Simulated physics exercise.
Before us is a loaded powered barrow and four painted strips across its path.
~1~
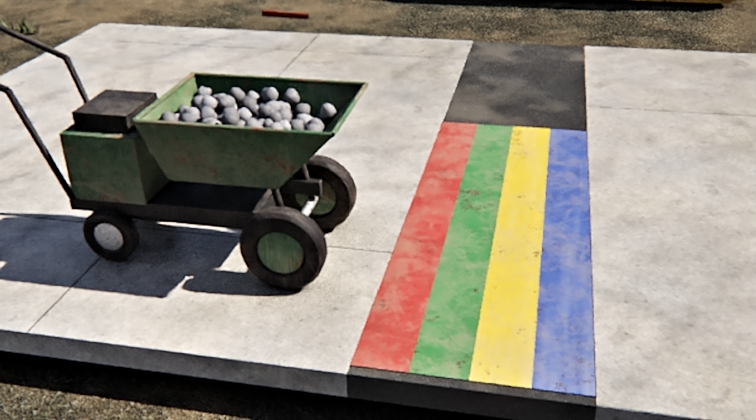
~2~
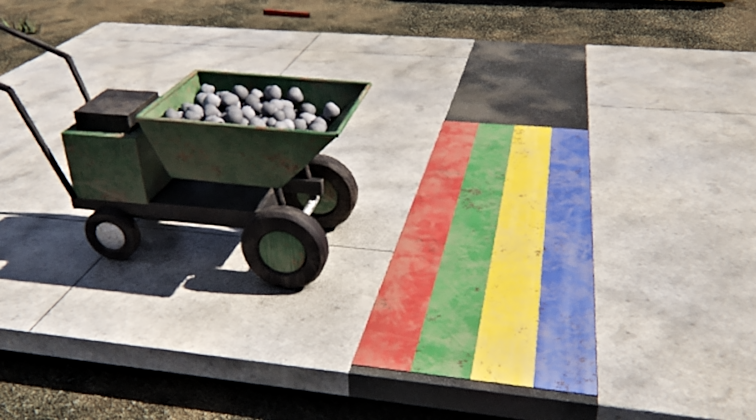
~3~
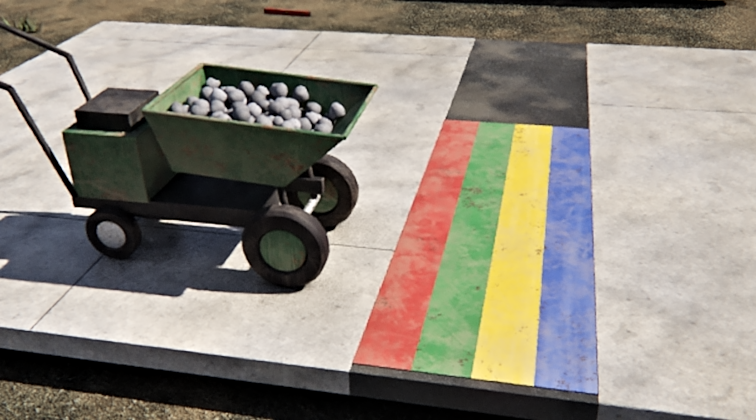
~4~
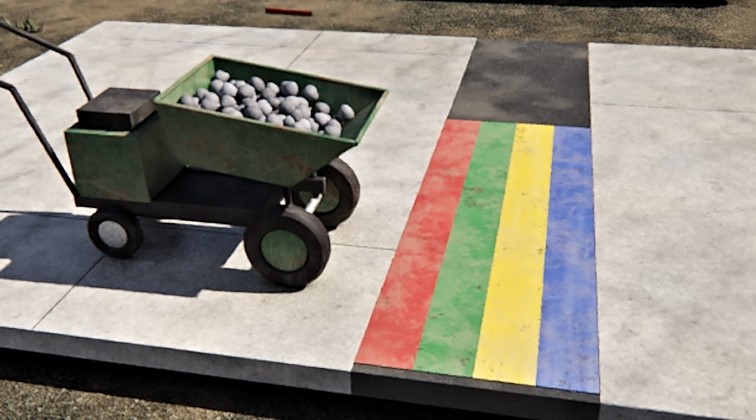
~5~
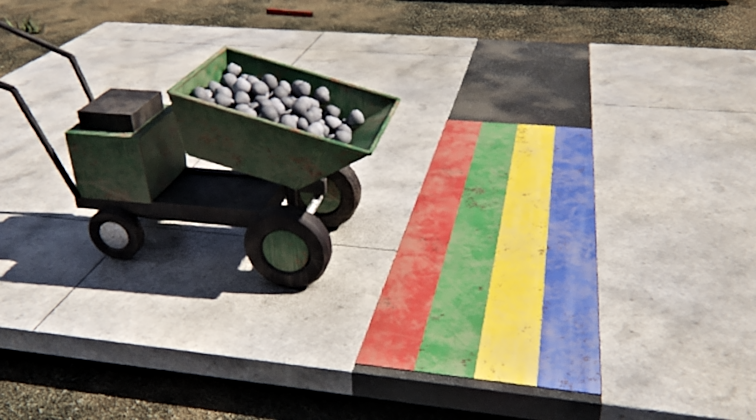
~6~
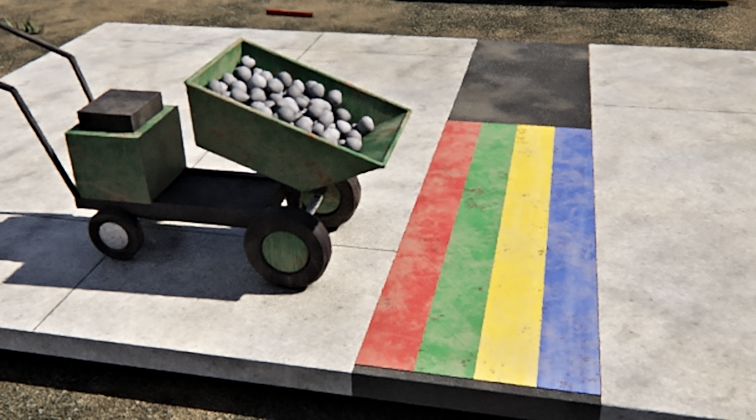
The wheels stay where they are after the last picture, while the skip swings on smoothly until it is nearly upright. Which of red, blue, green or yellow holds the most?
Green.
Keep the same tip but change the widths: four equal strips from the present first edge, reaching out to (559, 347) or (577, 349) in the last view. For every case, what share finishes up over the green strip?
Roughly 20 per cent, and 30 per cent.
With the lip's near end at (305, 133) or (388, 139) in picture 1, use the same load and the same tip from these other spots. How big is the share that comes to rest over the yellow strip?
I'd put it at around 20 percent the first time and 30 percent the second.
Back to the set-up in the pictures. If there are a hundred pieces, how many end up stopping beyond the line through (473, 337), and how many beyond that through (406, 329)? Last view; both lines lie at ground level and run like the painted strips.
40 % and 70 %.
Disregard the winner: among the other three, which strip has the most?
The yellow strip.
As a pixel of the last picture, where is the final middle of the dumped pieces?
Resting centre, last picture - approx. (491, 269).
Soon, skip tipped steeply; all in the skip.
A while on, skip tipped right over; about two thirds in the skip; a stray few over the red strip; about a quarter over the green strip; a stray few over the yellow strip; a stray few falling.
Towards the end, skip tipped right over; about a quarter in the skip; a stray few over the red strip; about a third over the green strip; about a quarter over the yellow strip; a small part over the blue strip; a stray few off the paint.
Finally, skip tipped right over; about a quarter in the skip; a stray few over the red strip; about a third over the green strip; about a quarter over the yellow strip; a small part over the blue strip; a small part off the paint.
